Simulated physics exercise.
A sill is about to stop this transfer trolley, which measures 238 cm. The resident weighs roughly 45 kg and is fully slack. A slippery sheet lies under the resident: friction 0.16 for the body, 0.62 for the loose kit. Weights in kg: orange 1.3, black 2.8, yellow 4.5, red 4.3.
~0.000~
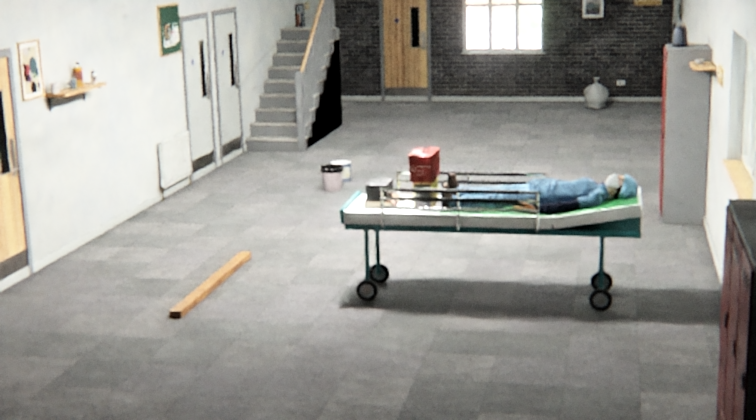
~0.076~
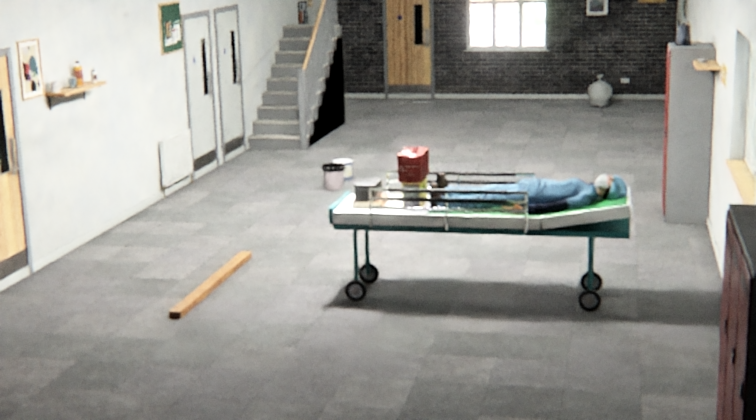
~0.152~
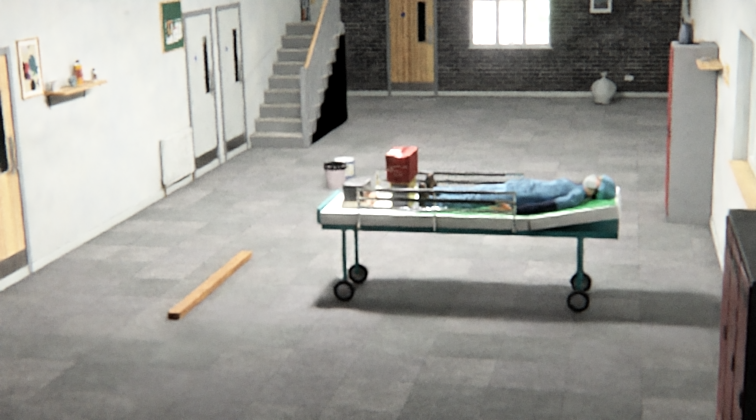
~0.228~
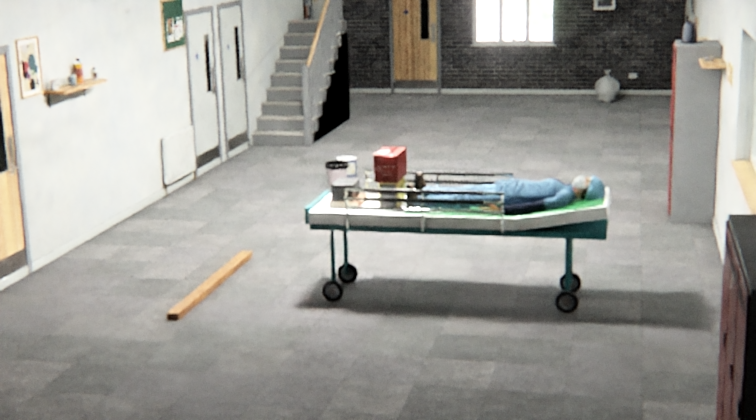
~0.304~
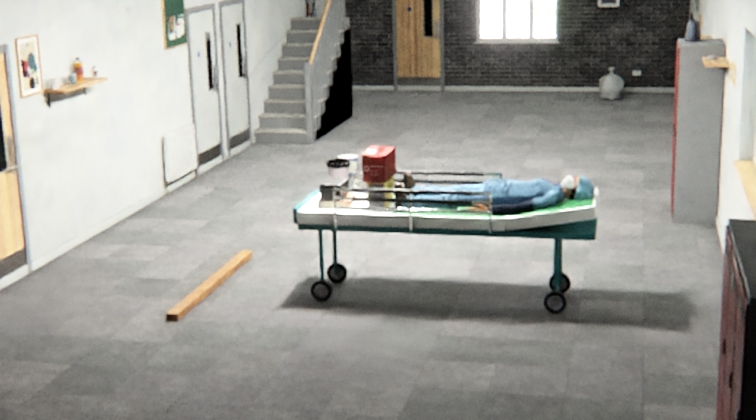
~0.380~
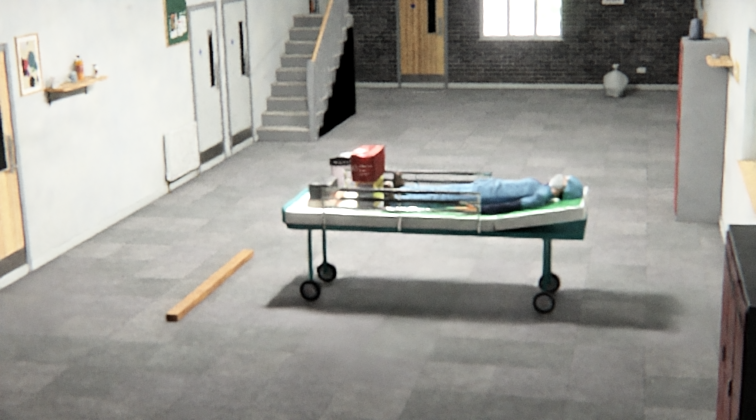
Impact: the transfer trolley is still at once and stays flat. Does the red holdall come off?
Here the red holdall remains aboard.
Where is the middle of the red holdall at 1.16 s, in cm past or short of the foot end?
About 50 cm short of it.
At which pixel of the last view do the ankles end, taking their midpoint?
Around (237, 196).
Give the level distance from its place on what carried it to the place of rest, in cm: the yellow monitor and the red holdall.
Moved: Yellow monitor 25, red holdall 40.
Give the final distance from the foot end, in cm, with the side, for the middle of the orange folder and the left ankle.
Orange folder 20 short, left ankle 30 short.
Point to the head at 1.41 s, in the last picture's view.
Around (413, 193).
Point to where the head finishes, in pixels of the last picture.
At about (393, 195).
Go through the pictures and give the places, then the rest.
The first frame shows red holdall (425, 165), yellow monitor (426, 192), orange folder (382, 201); 131 cm from contact.
The second frame shows red holdall (414, 165), yellow monitor (415, 192), orange folder (371, 201); 121 cm from contact.
The third frame shows red holdall (402, 165), yellow monitor (403, 192), orange folder (359, 201); 111 cm from contact.
The fourth frame shows red holdall (391, 164), yellow monitor (392, 192), orange folder (348, 201); 101 cm from contact.
The fifth frame shows red holdall (379, 164), yellow monitor (381, 191), orange folder (337, 201); 91 cm from contact.
The sixth frame shows red holdall (368, 164), yellow monitor (370, 191), orange folder (326, 200); 81 cm from contact.
Contact comes at 1.01 s.
After 1.16 s the red holdall is 49 cm short of the foot end, tilted 20°, near (254, 160) in the last picture's view.
After 1.41 s the red holdall is 27 cm short of the foot end, tilted 55°, near (230, 169) in the last picture's view; the yellow monitor 46 cm short of the foot end, tilted 60°.
After 1.71 s the red holdall is 24 cm short of the foot end, tilted 50°, near (226, 169) in the last picture's view.
When all is still (3.6 s), orange folder stays on; black case stays on; yellow monitor stays on; red holdall stays on; left ankle stops short of the foot end.
